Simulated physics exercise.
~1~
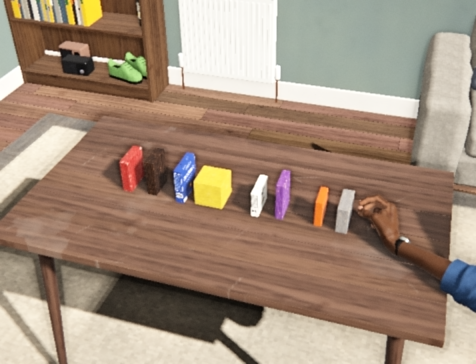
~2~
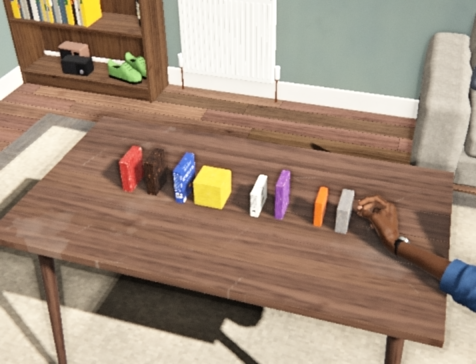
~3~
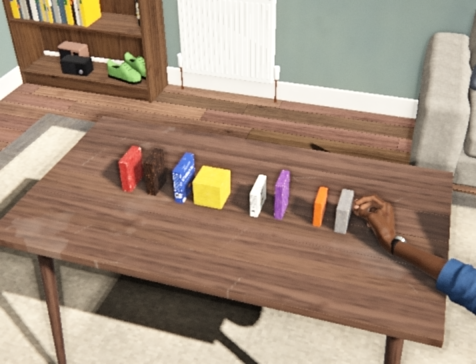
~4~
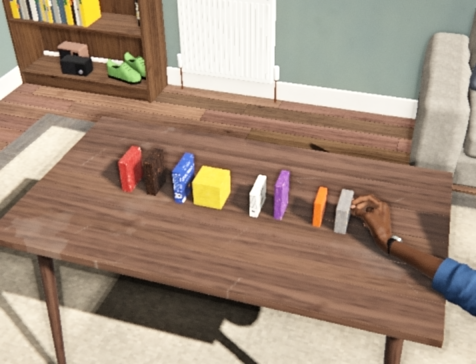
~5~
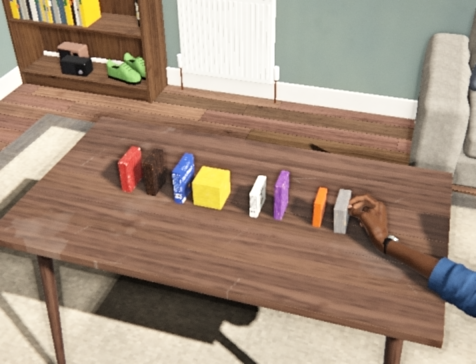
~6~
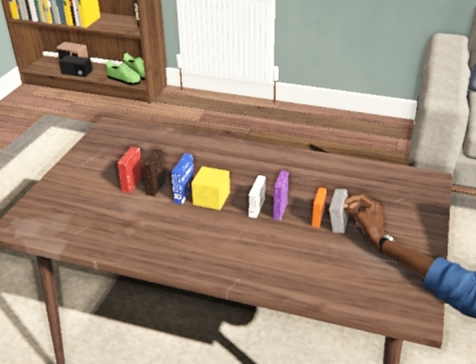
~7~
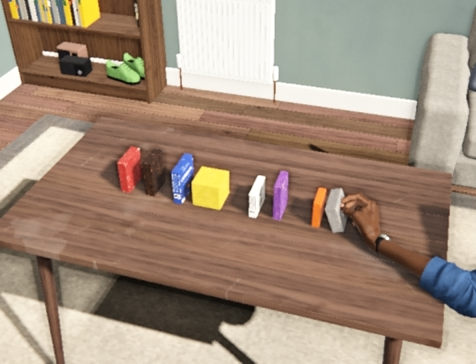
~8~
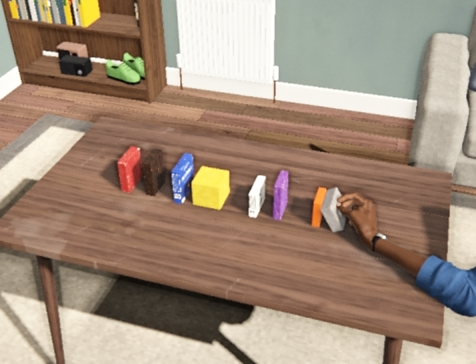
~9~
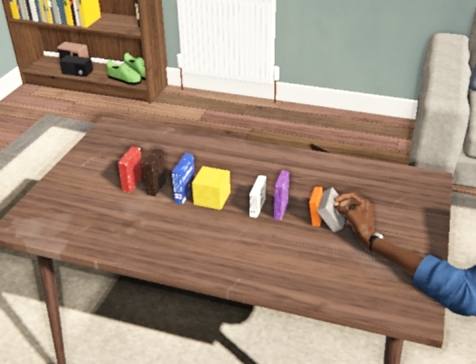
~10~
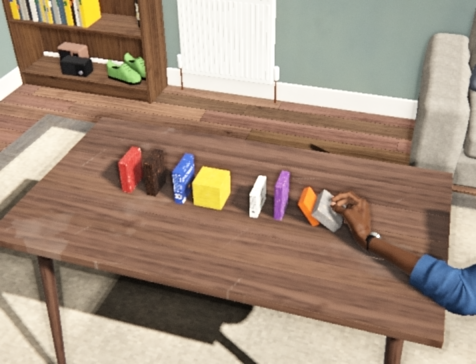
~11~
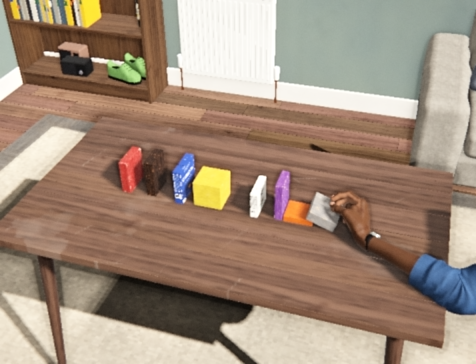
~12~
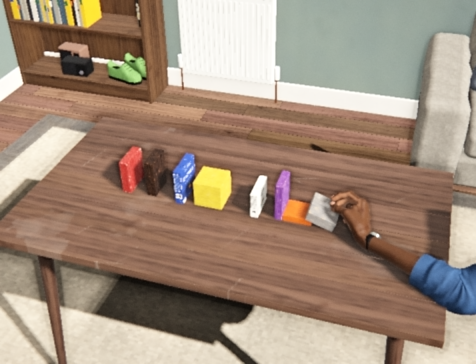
On a wooden living-room table, a hand tips a grey block leftward, knocking down an orange one while the others stay standing.
